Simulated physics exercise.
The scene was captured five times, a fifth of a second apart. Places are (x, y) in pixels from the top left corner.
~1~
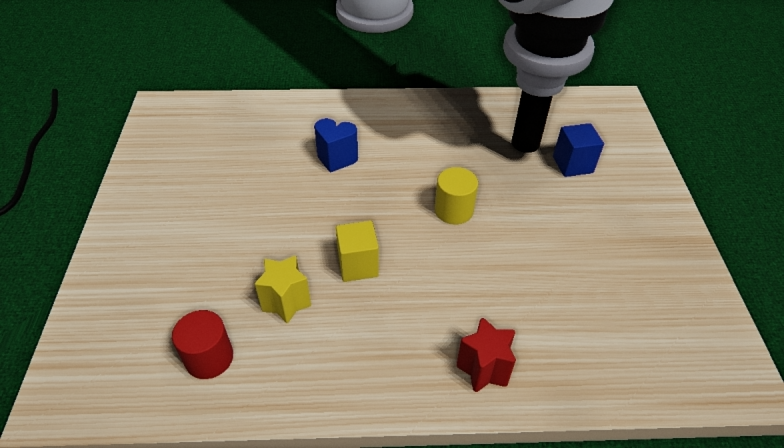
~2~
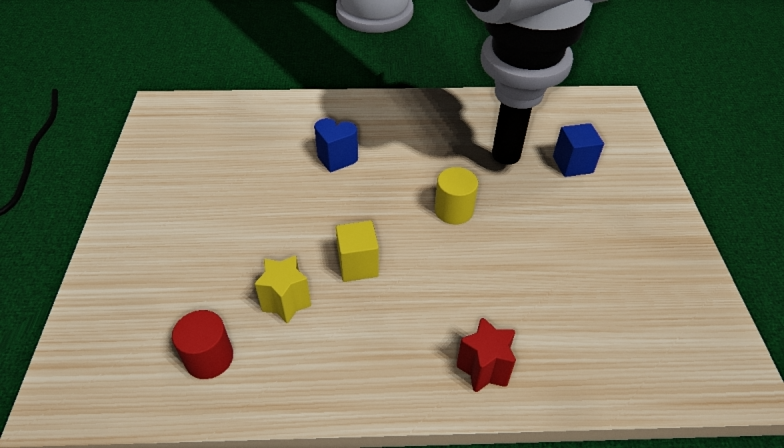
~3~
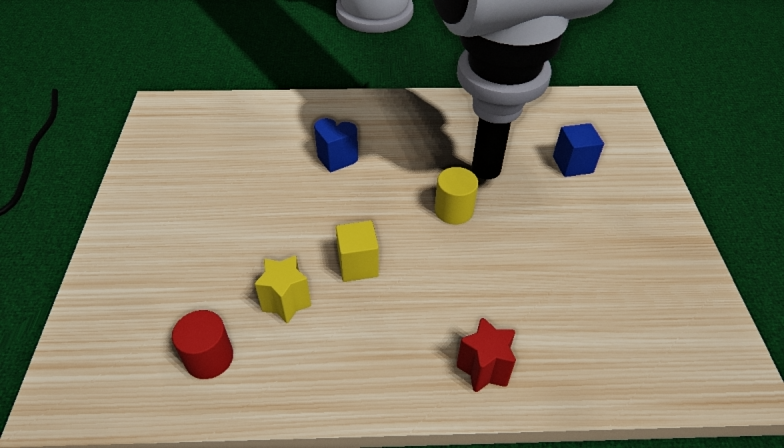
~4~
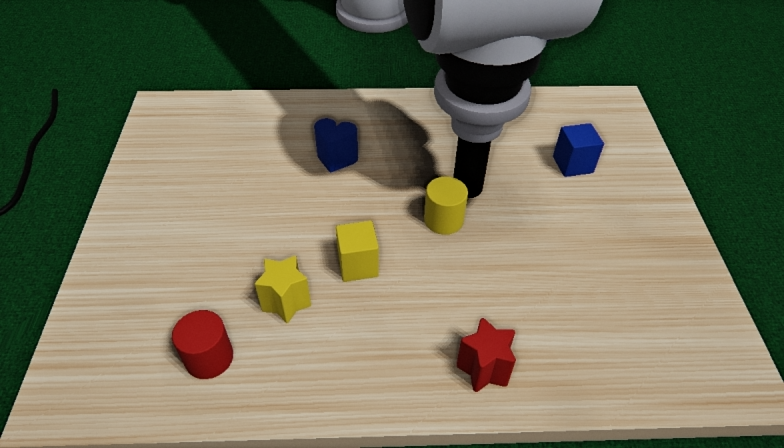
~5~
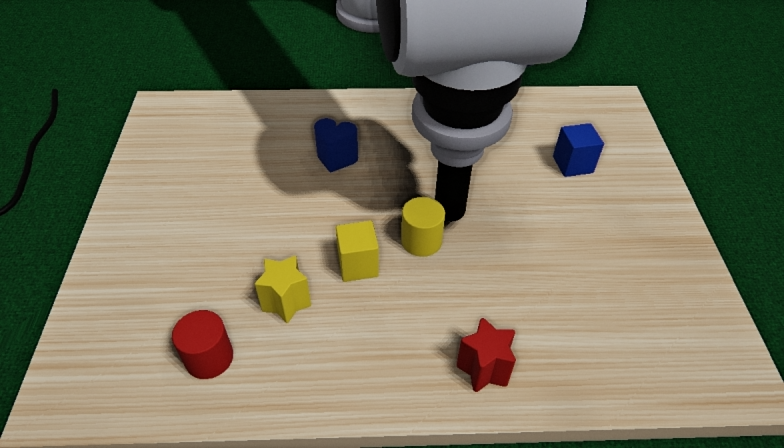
A robot arm moves toward the yellow cylinder and pushes it left toward the yellow cube.
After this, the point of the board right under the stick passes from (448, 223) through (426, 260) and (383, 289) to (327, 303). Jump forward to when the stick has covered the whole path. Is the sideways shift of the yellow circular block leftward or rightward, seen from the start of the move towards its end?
Displaced right.
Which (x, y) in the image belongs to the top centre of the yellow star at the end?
The middle of its upper face should be somewhere near (254, 277).
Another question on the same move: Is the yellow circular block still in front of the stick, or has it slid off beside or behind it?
I expect it to be in front.
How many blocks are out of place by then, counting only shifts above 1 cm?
It displaces three or more.
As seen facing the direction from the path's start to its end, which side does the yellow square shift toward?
Side: Right.
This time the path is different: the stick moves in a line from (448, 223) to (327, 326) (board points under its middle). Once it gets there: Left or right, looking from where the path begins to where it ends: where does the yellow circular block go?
The right.
The first path, step by step. One third of the way, stick (426, 248); yellow square (347, 237); yellow circular block (389, 237).
Two thirds of the way, stick (383, 276); yellow square (311, 234), turned 45° clockwise; yellow circular block (342, 255).
At the end, stick (326, 290); yellow star (254, 277); yellow square (289, 225), turned 95° clockwise; yellow circular block (290, 257).
